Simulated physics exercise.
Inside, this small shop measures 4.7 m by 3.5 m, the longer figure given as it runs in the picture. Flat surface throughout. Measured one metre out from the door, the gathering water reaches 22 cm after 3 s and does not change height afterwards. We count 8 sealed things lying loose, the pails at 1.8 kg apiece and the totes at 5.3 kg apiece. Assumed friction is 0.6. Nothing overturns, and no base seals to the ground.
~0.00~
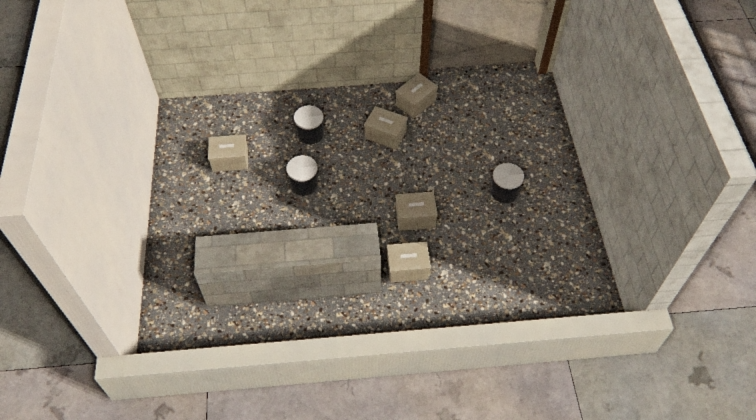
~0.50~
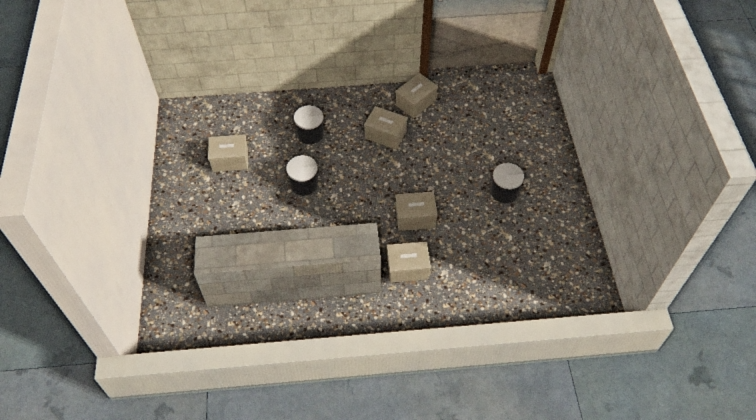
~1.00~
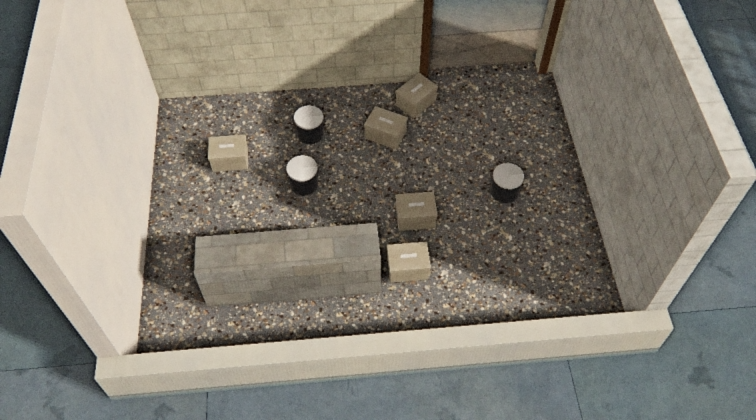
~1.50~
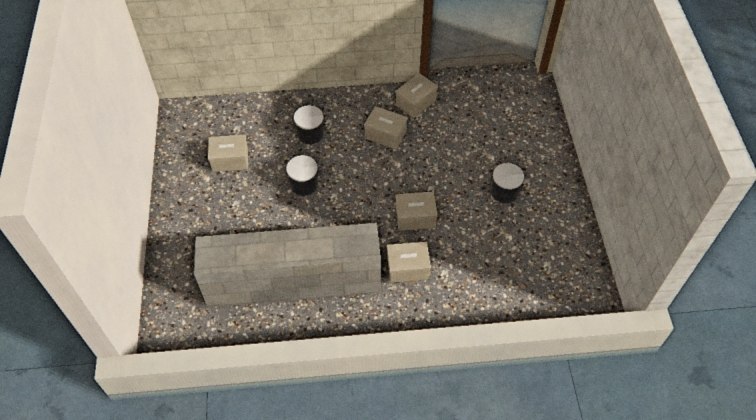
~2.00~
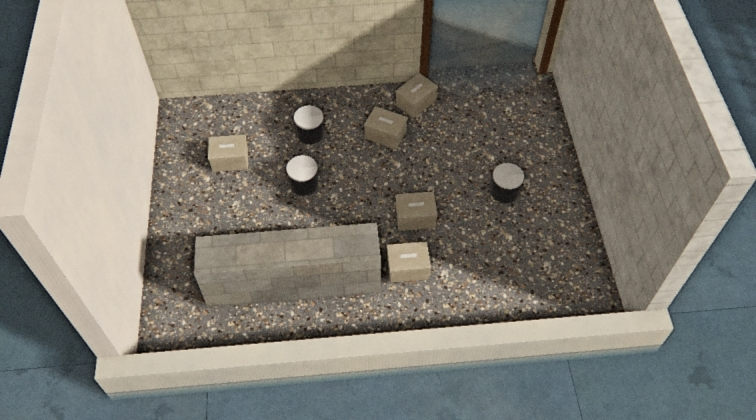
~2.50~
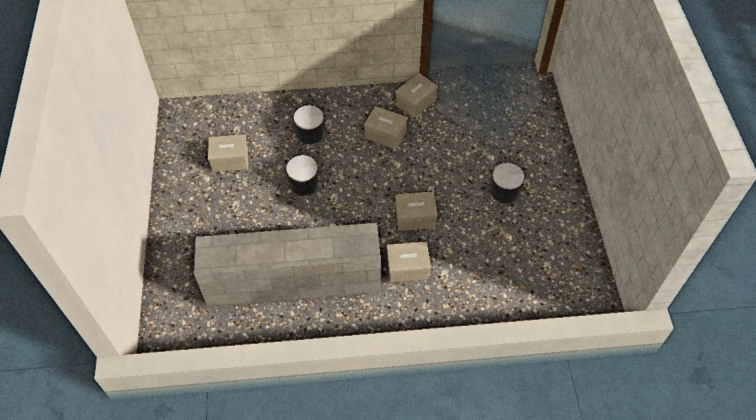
Small walled shop with pails and boxes standing still on a pebbled floor as water rises outside and spreads in through the doorway.
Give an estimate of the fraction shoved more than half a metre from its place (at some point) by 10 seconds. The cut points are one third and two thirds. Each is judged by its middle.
It falls between one third and two thirds.
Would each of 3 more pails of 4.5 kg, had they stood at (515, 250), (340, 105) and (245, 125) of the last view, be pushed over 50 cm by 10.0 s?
In the same order as the question: Farther, not as far, not as far.
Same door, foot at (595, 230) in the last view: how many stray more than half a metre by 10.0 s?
Then it comes to 7 of them.
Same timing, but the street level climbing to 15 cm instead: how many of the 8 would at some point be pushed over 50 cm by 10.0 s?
So the tally would be 2.
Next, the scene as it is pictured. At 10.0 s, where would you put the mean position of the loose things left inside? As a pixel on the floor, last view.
Centre of the remaining things: Roughly (296, 156).
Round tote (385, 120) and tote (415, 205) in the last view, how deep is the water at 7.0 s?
Around 2 cm and 9 cm.
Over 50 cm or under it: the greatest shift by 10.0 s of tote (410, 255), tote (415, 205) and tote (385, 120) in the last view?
In that order: Above the mark, above the mark, below the mark.
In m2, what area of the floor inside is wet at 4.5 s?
Flooded: Near 8.0 m2.
After 3.5 s 0 of 8 are over 50 cm from their spots; 0 afloat.
After 4.5 s 1 of 8 are over 50 cm from their spots; 0 afloat.
After 7.0 s 3 of 8 are over 50 cm from their spots; 3 afloat.
After 10.0 s 4 of 8 are over 50 cm from their spots, and 4 have been at some point; 4 afloat.
